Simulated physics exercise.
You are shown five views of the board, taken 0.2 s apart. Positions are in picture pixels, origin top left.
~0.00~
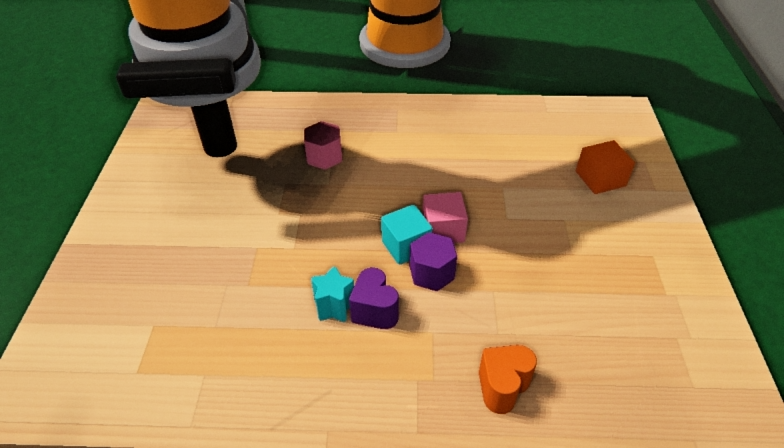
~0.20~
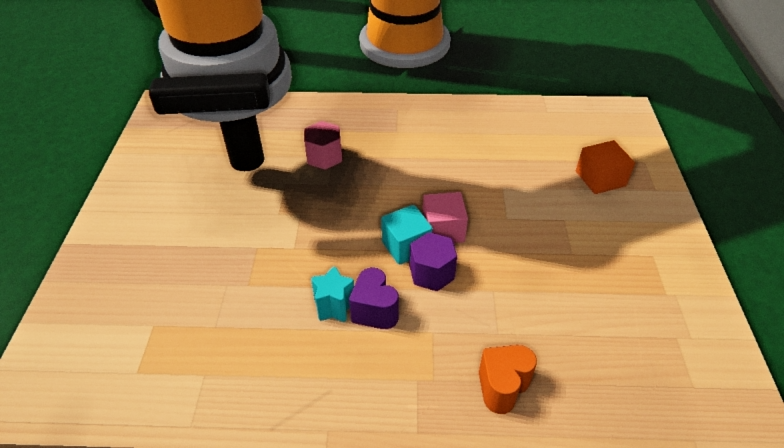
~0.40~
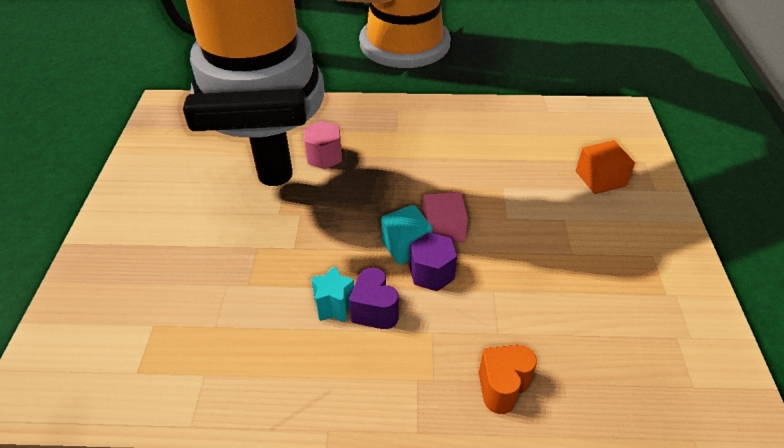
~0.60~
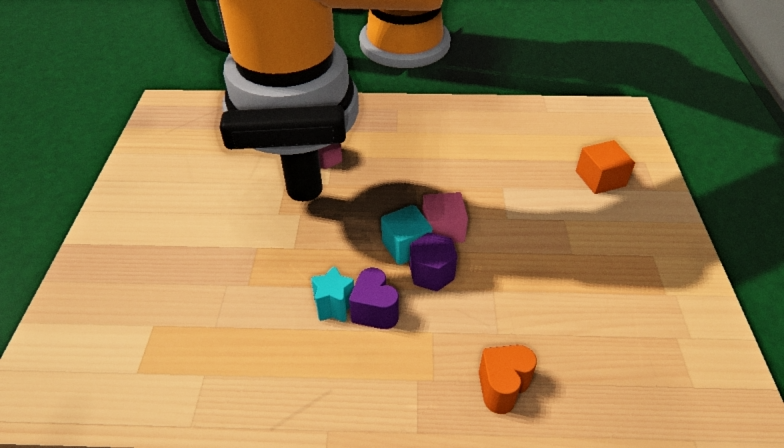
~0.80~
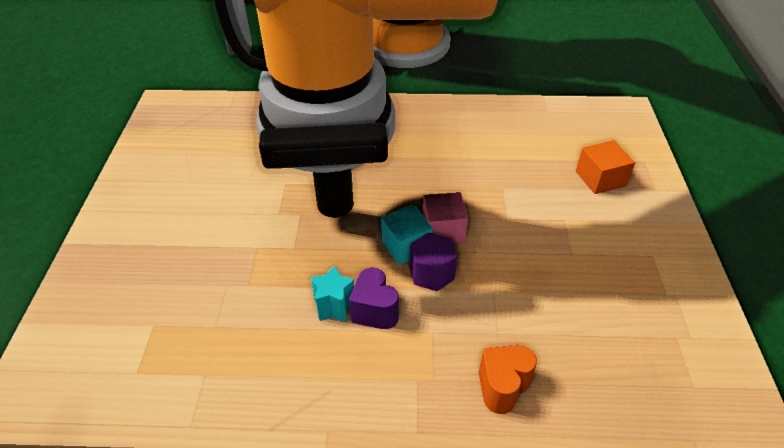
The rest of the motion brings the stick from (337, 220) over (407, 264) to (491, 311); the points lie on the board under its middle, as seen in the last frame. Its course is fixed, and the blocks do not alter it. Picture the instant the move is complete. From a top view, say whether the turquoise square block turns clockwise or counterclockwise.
The sense of turning is anti-clockwise.
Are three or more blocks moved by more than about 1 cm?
The answer is yes.
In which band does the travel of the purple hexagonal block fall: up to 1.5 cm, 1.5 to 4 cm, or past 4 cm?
The answer here is over 4 cm.
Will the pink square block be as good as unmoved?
Going by the path, no.
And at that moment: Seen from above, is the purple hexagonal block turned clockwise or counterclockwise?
From above, the purple hexagonal block will be seen to turn clockwise.
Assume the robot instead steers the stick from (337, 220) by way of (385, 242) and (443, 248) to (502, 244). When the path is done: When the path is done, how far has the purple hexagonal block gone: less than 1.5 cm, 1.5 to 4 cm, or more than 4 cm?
Upwards of 4 cm.
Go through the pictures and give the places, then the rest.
In the first picture, stick tip at (221, 147); block tops, purple heart at (374, 288); turquoise square block at (407, 222); purple hexagonal block at (434, 249); pink square block at (445, 206).
In the second picture, stick at (248, 161); blocks unchanged.
In the third picture, stick at (276, 175); blocks unchanged.
In the fourth picture, stick at (305, 190); blocks unchanged.
In the fifth picture, stick at (336, 205); purple heart at (374, 288); turquoise square block at (407, 222); purple hexagonal block at (434, 249); pink square block at (445, 206).
The first path, step by step. One third of the way, stick at (382, 235); turquoise square block at (425, 226); purple hexagonal block at (443, 255), turned 15° clockwise; pink square block at (454, 205), turned 20° anticlockwise.
Two thirds of the way, stick at (435, 265); turquoise square block at (449, 226), turned 20° anticlockwise; purple hexagonal block at (476, 272), turned 30° clockwise; pink square block at (468, 200), turned 35° anticlockwise.
At the end, stick at (494, 297); purple heart in place; turquoise square block at (449, 226), turned 20° anticlockwise; purple hexagonal block at (540, 303), turned 25° clockwise; pink square block at (468, 200), turned 35° anticlockwise.
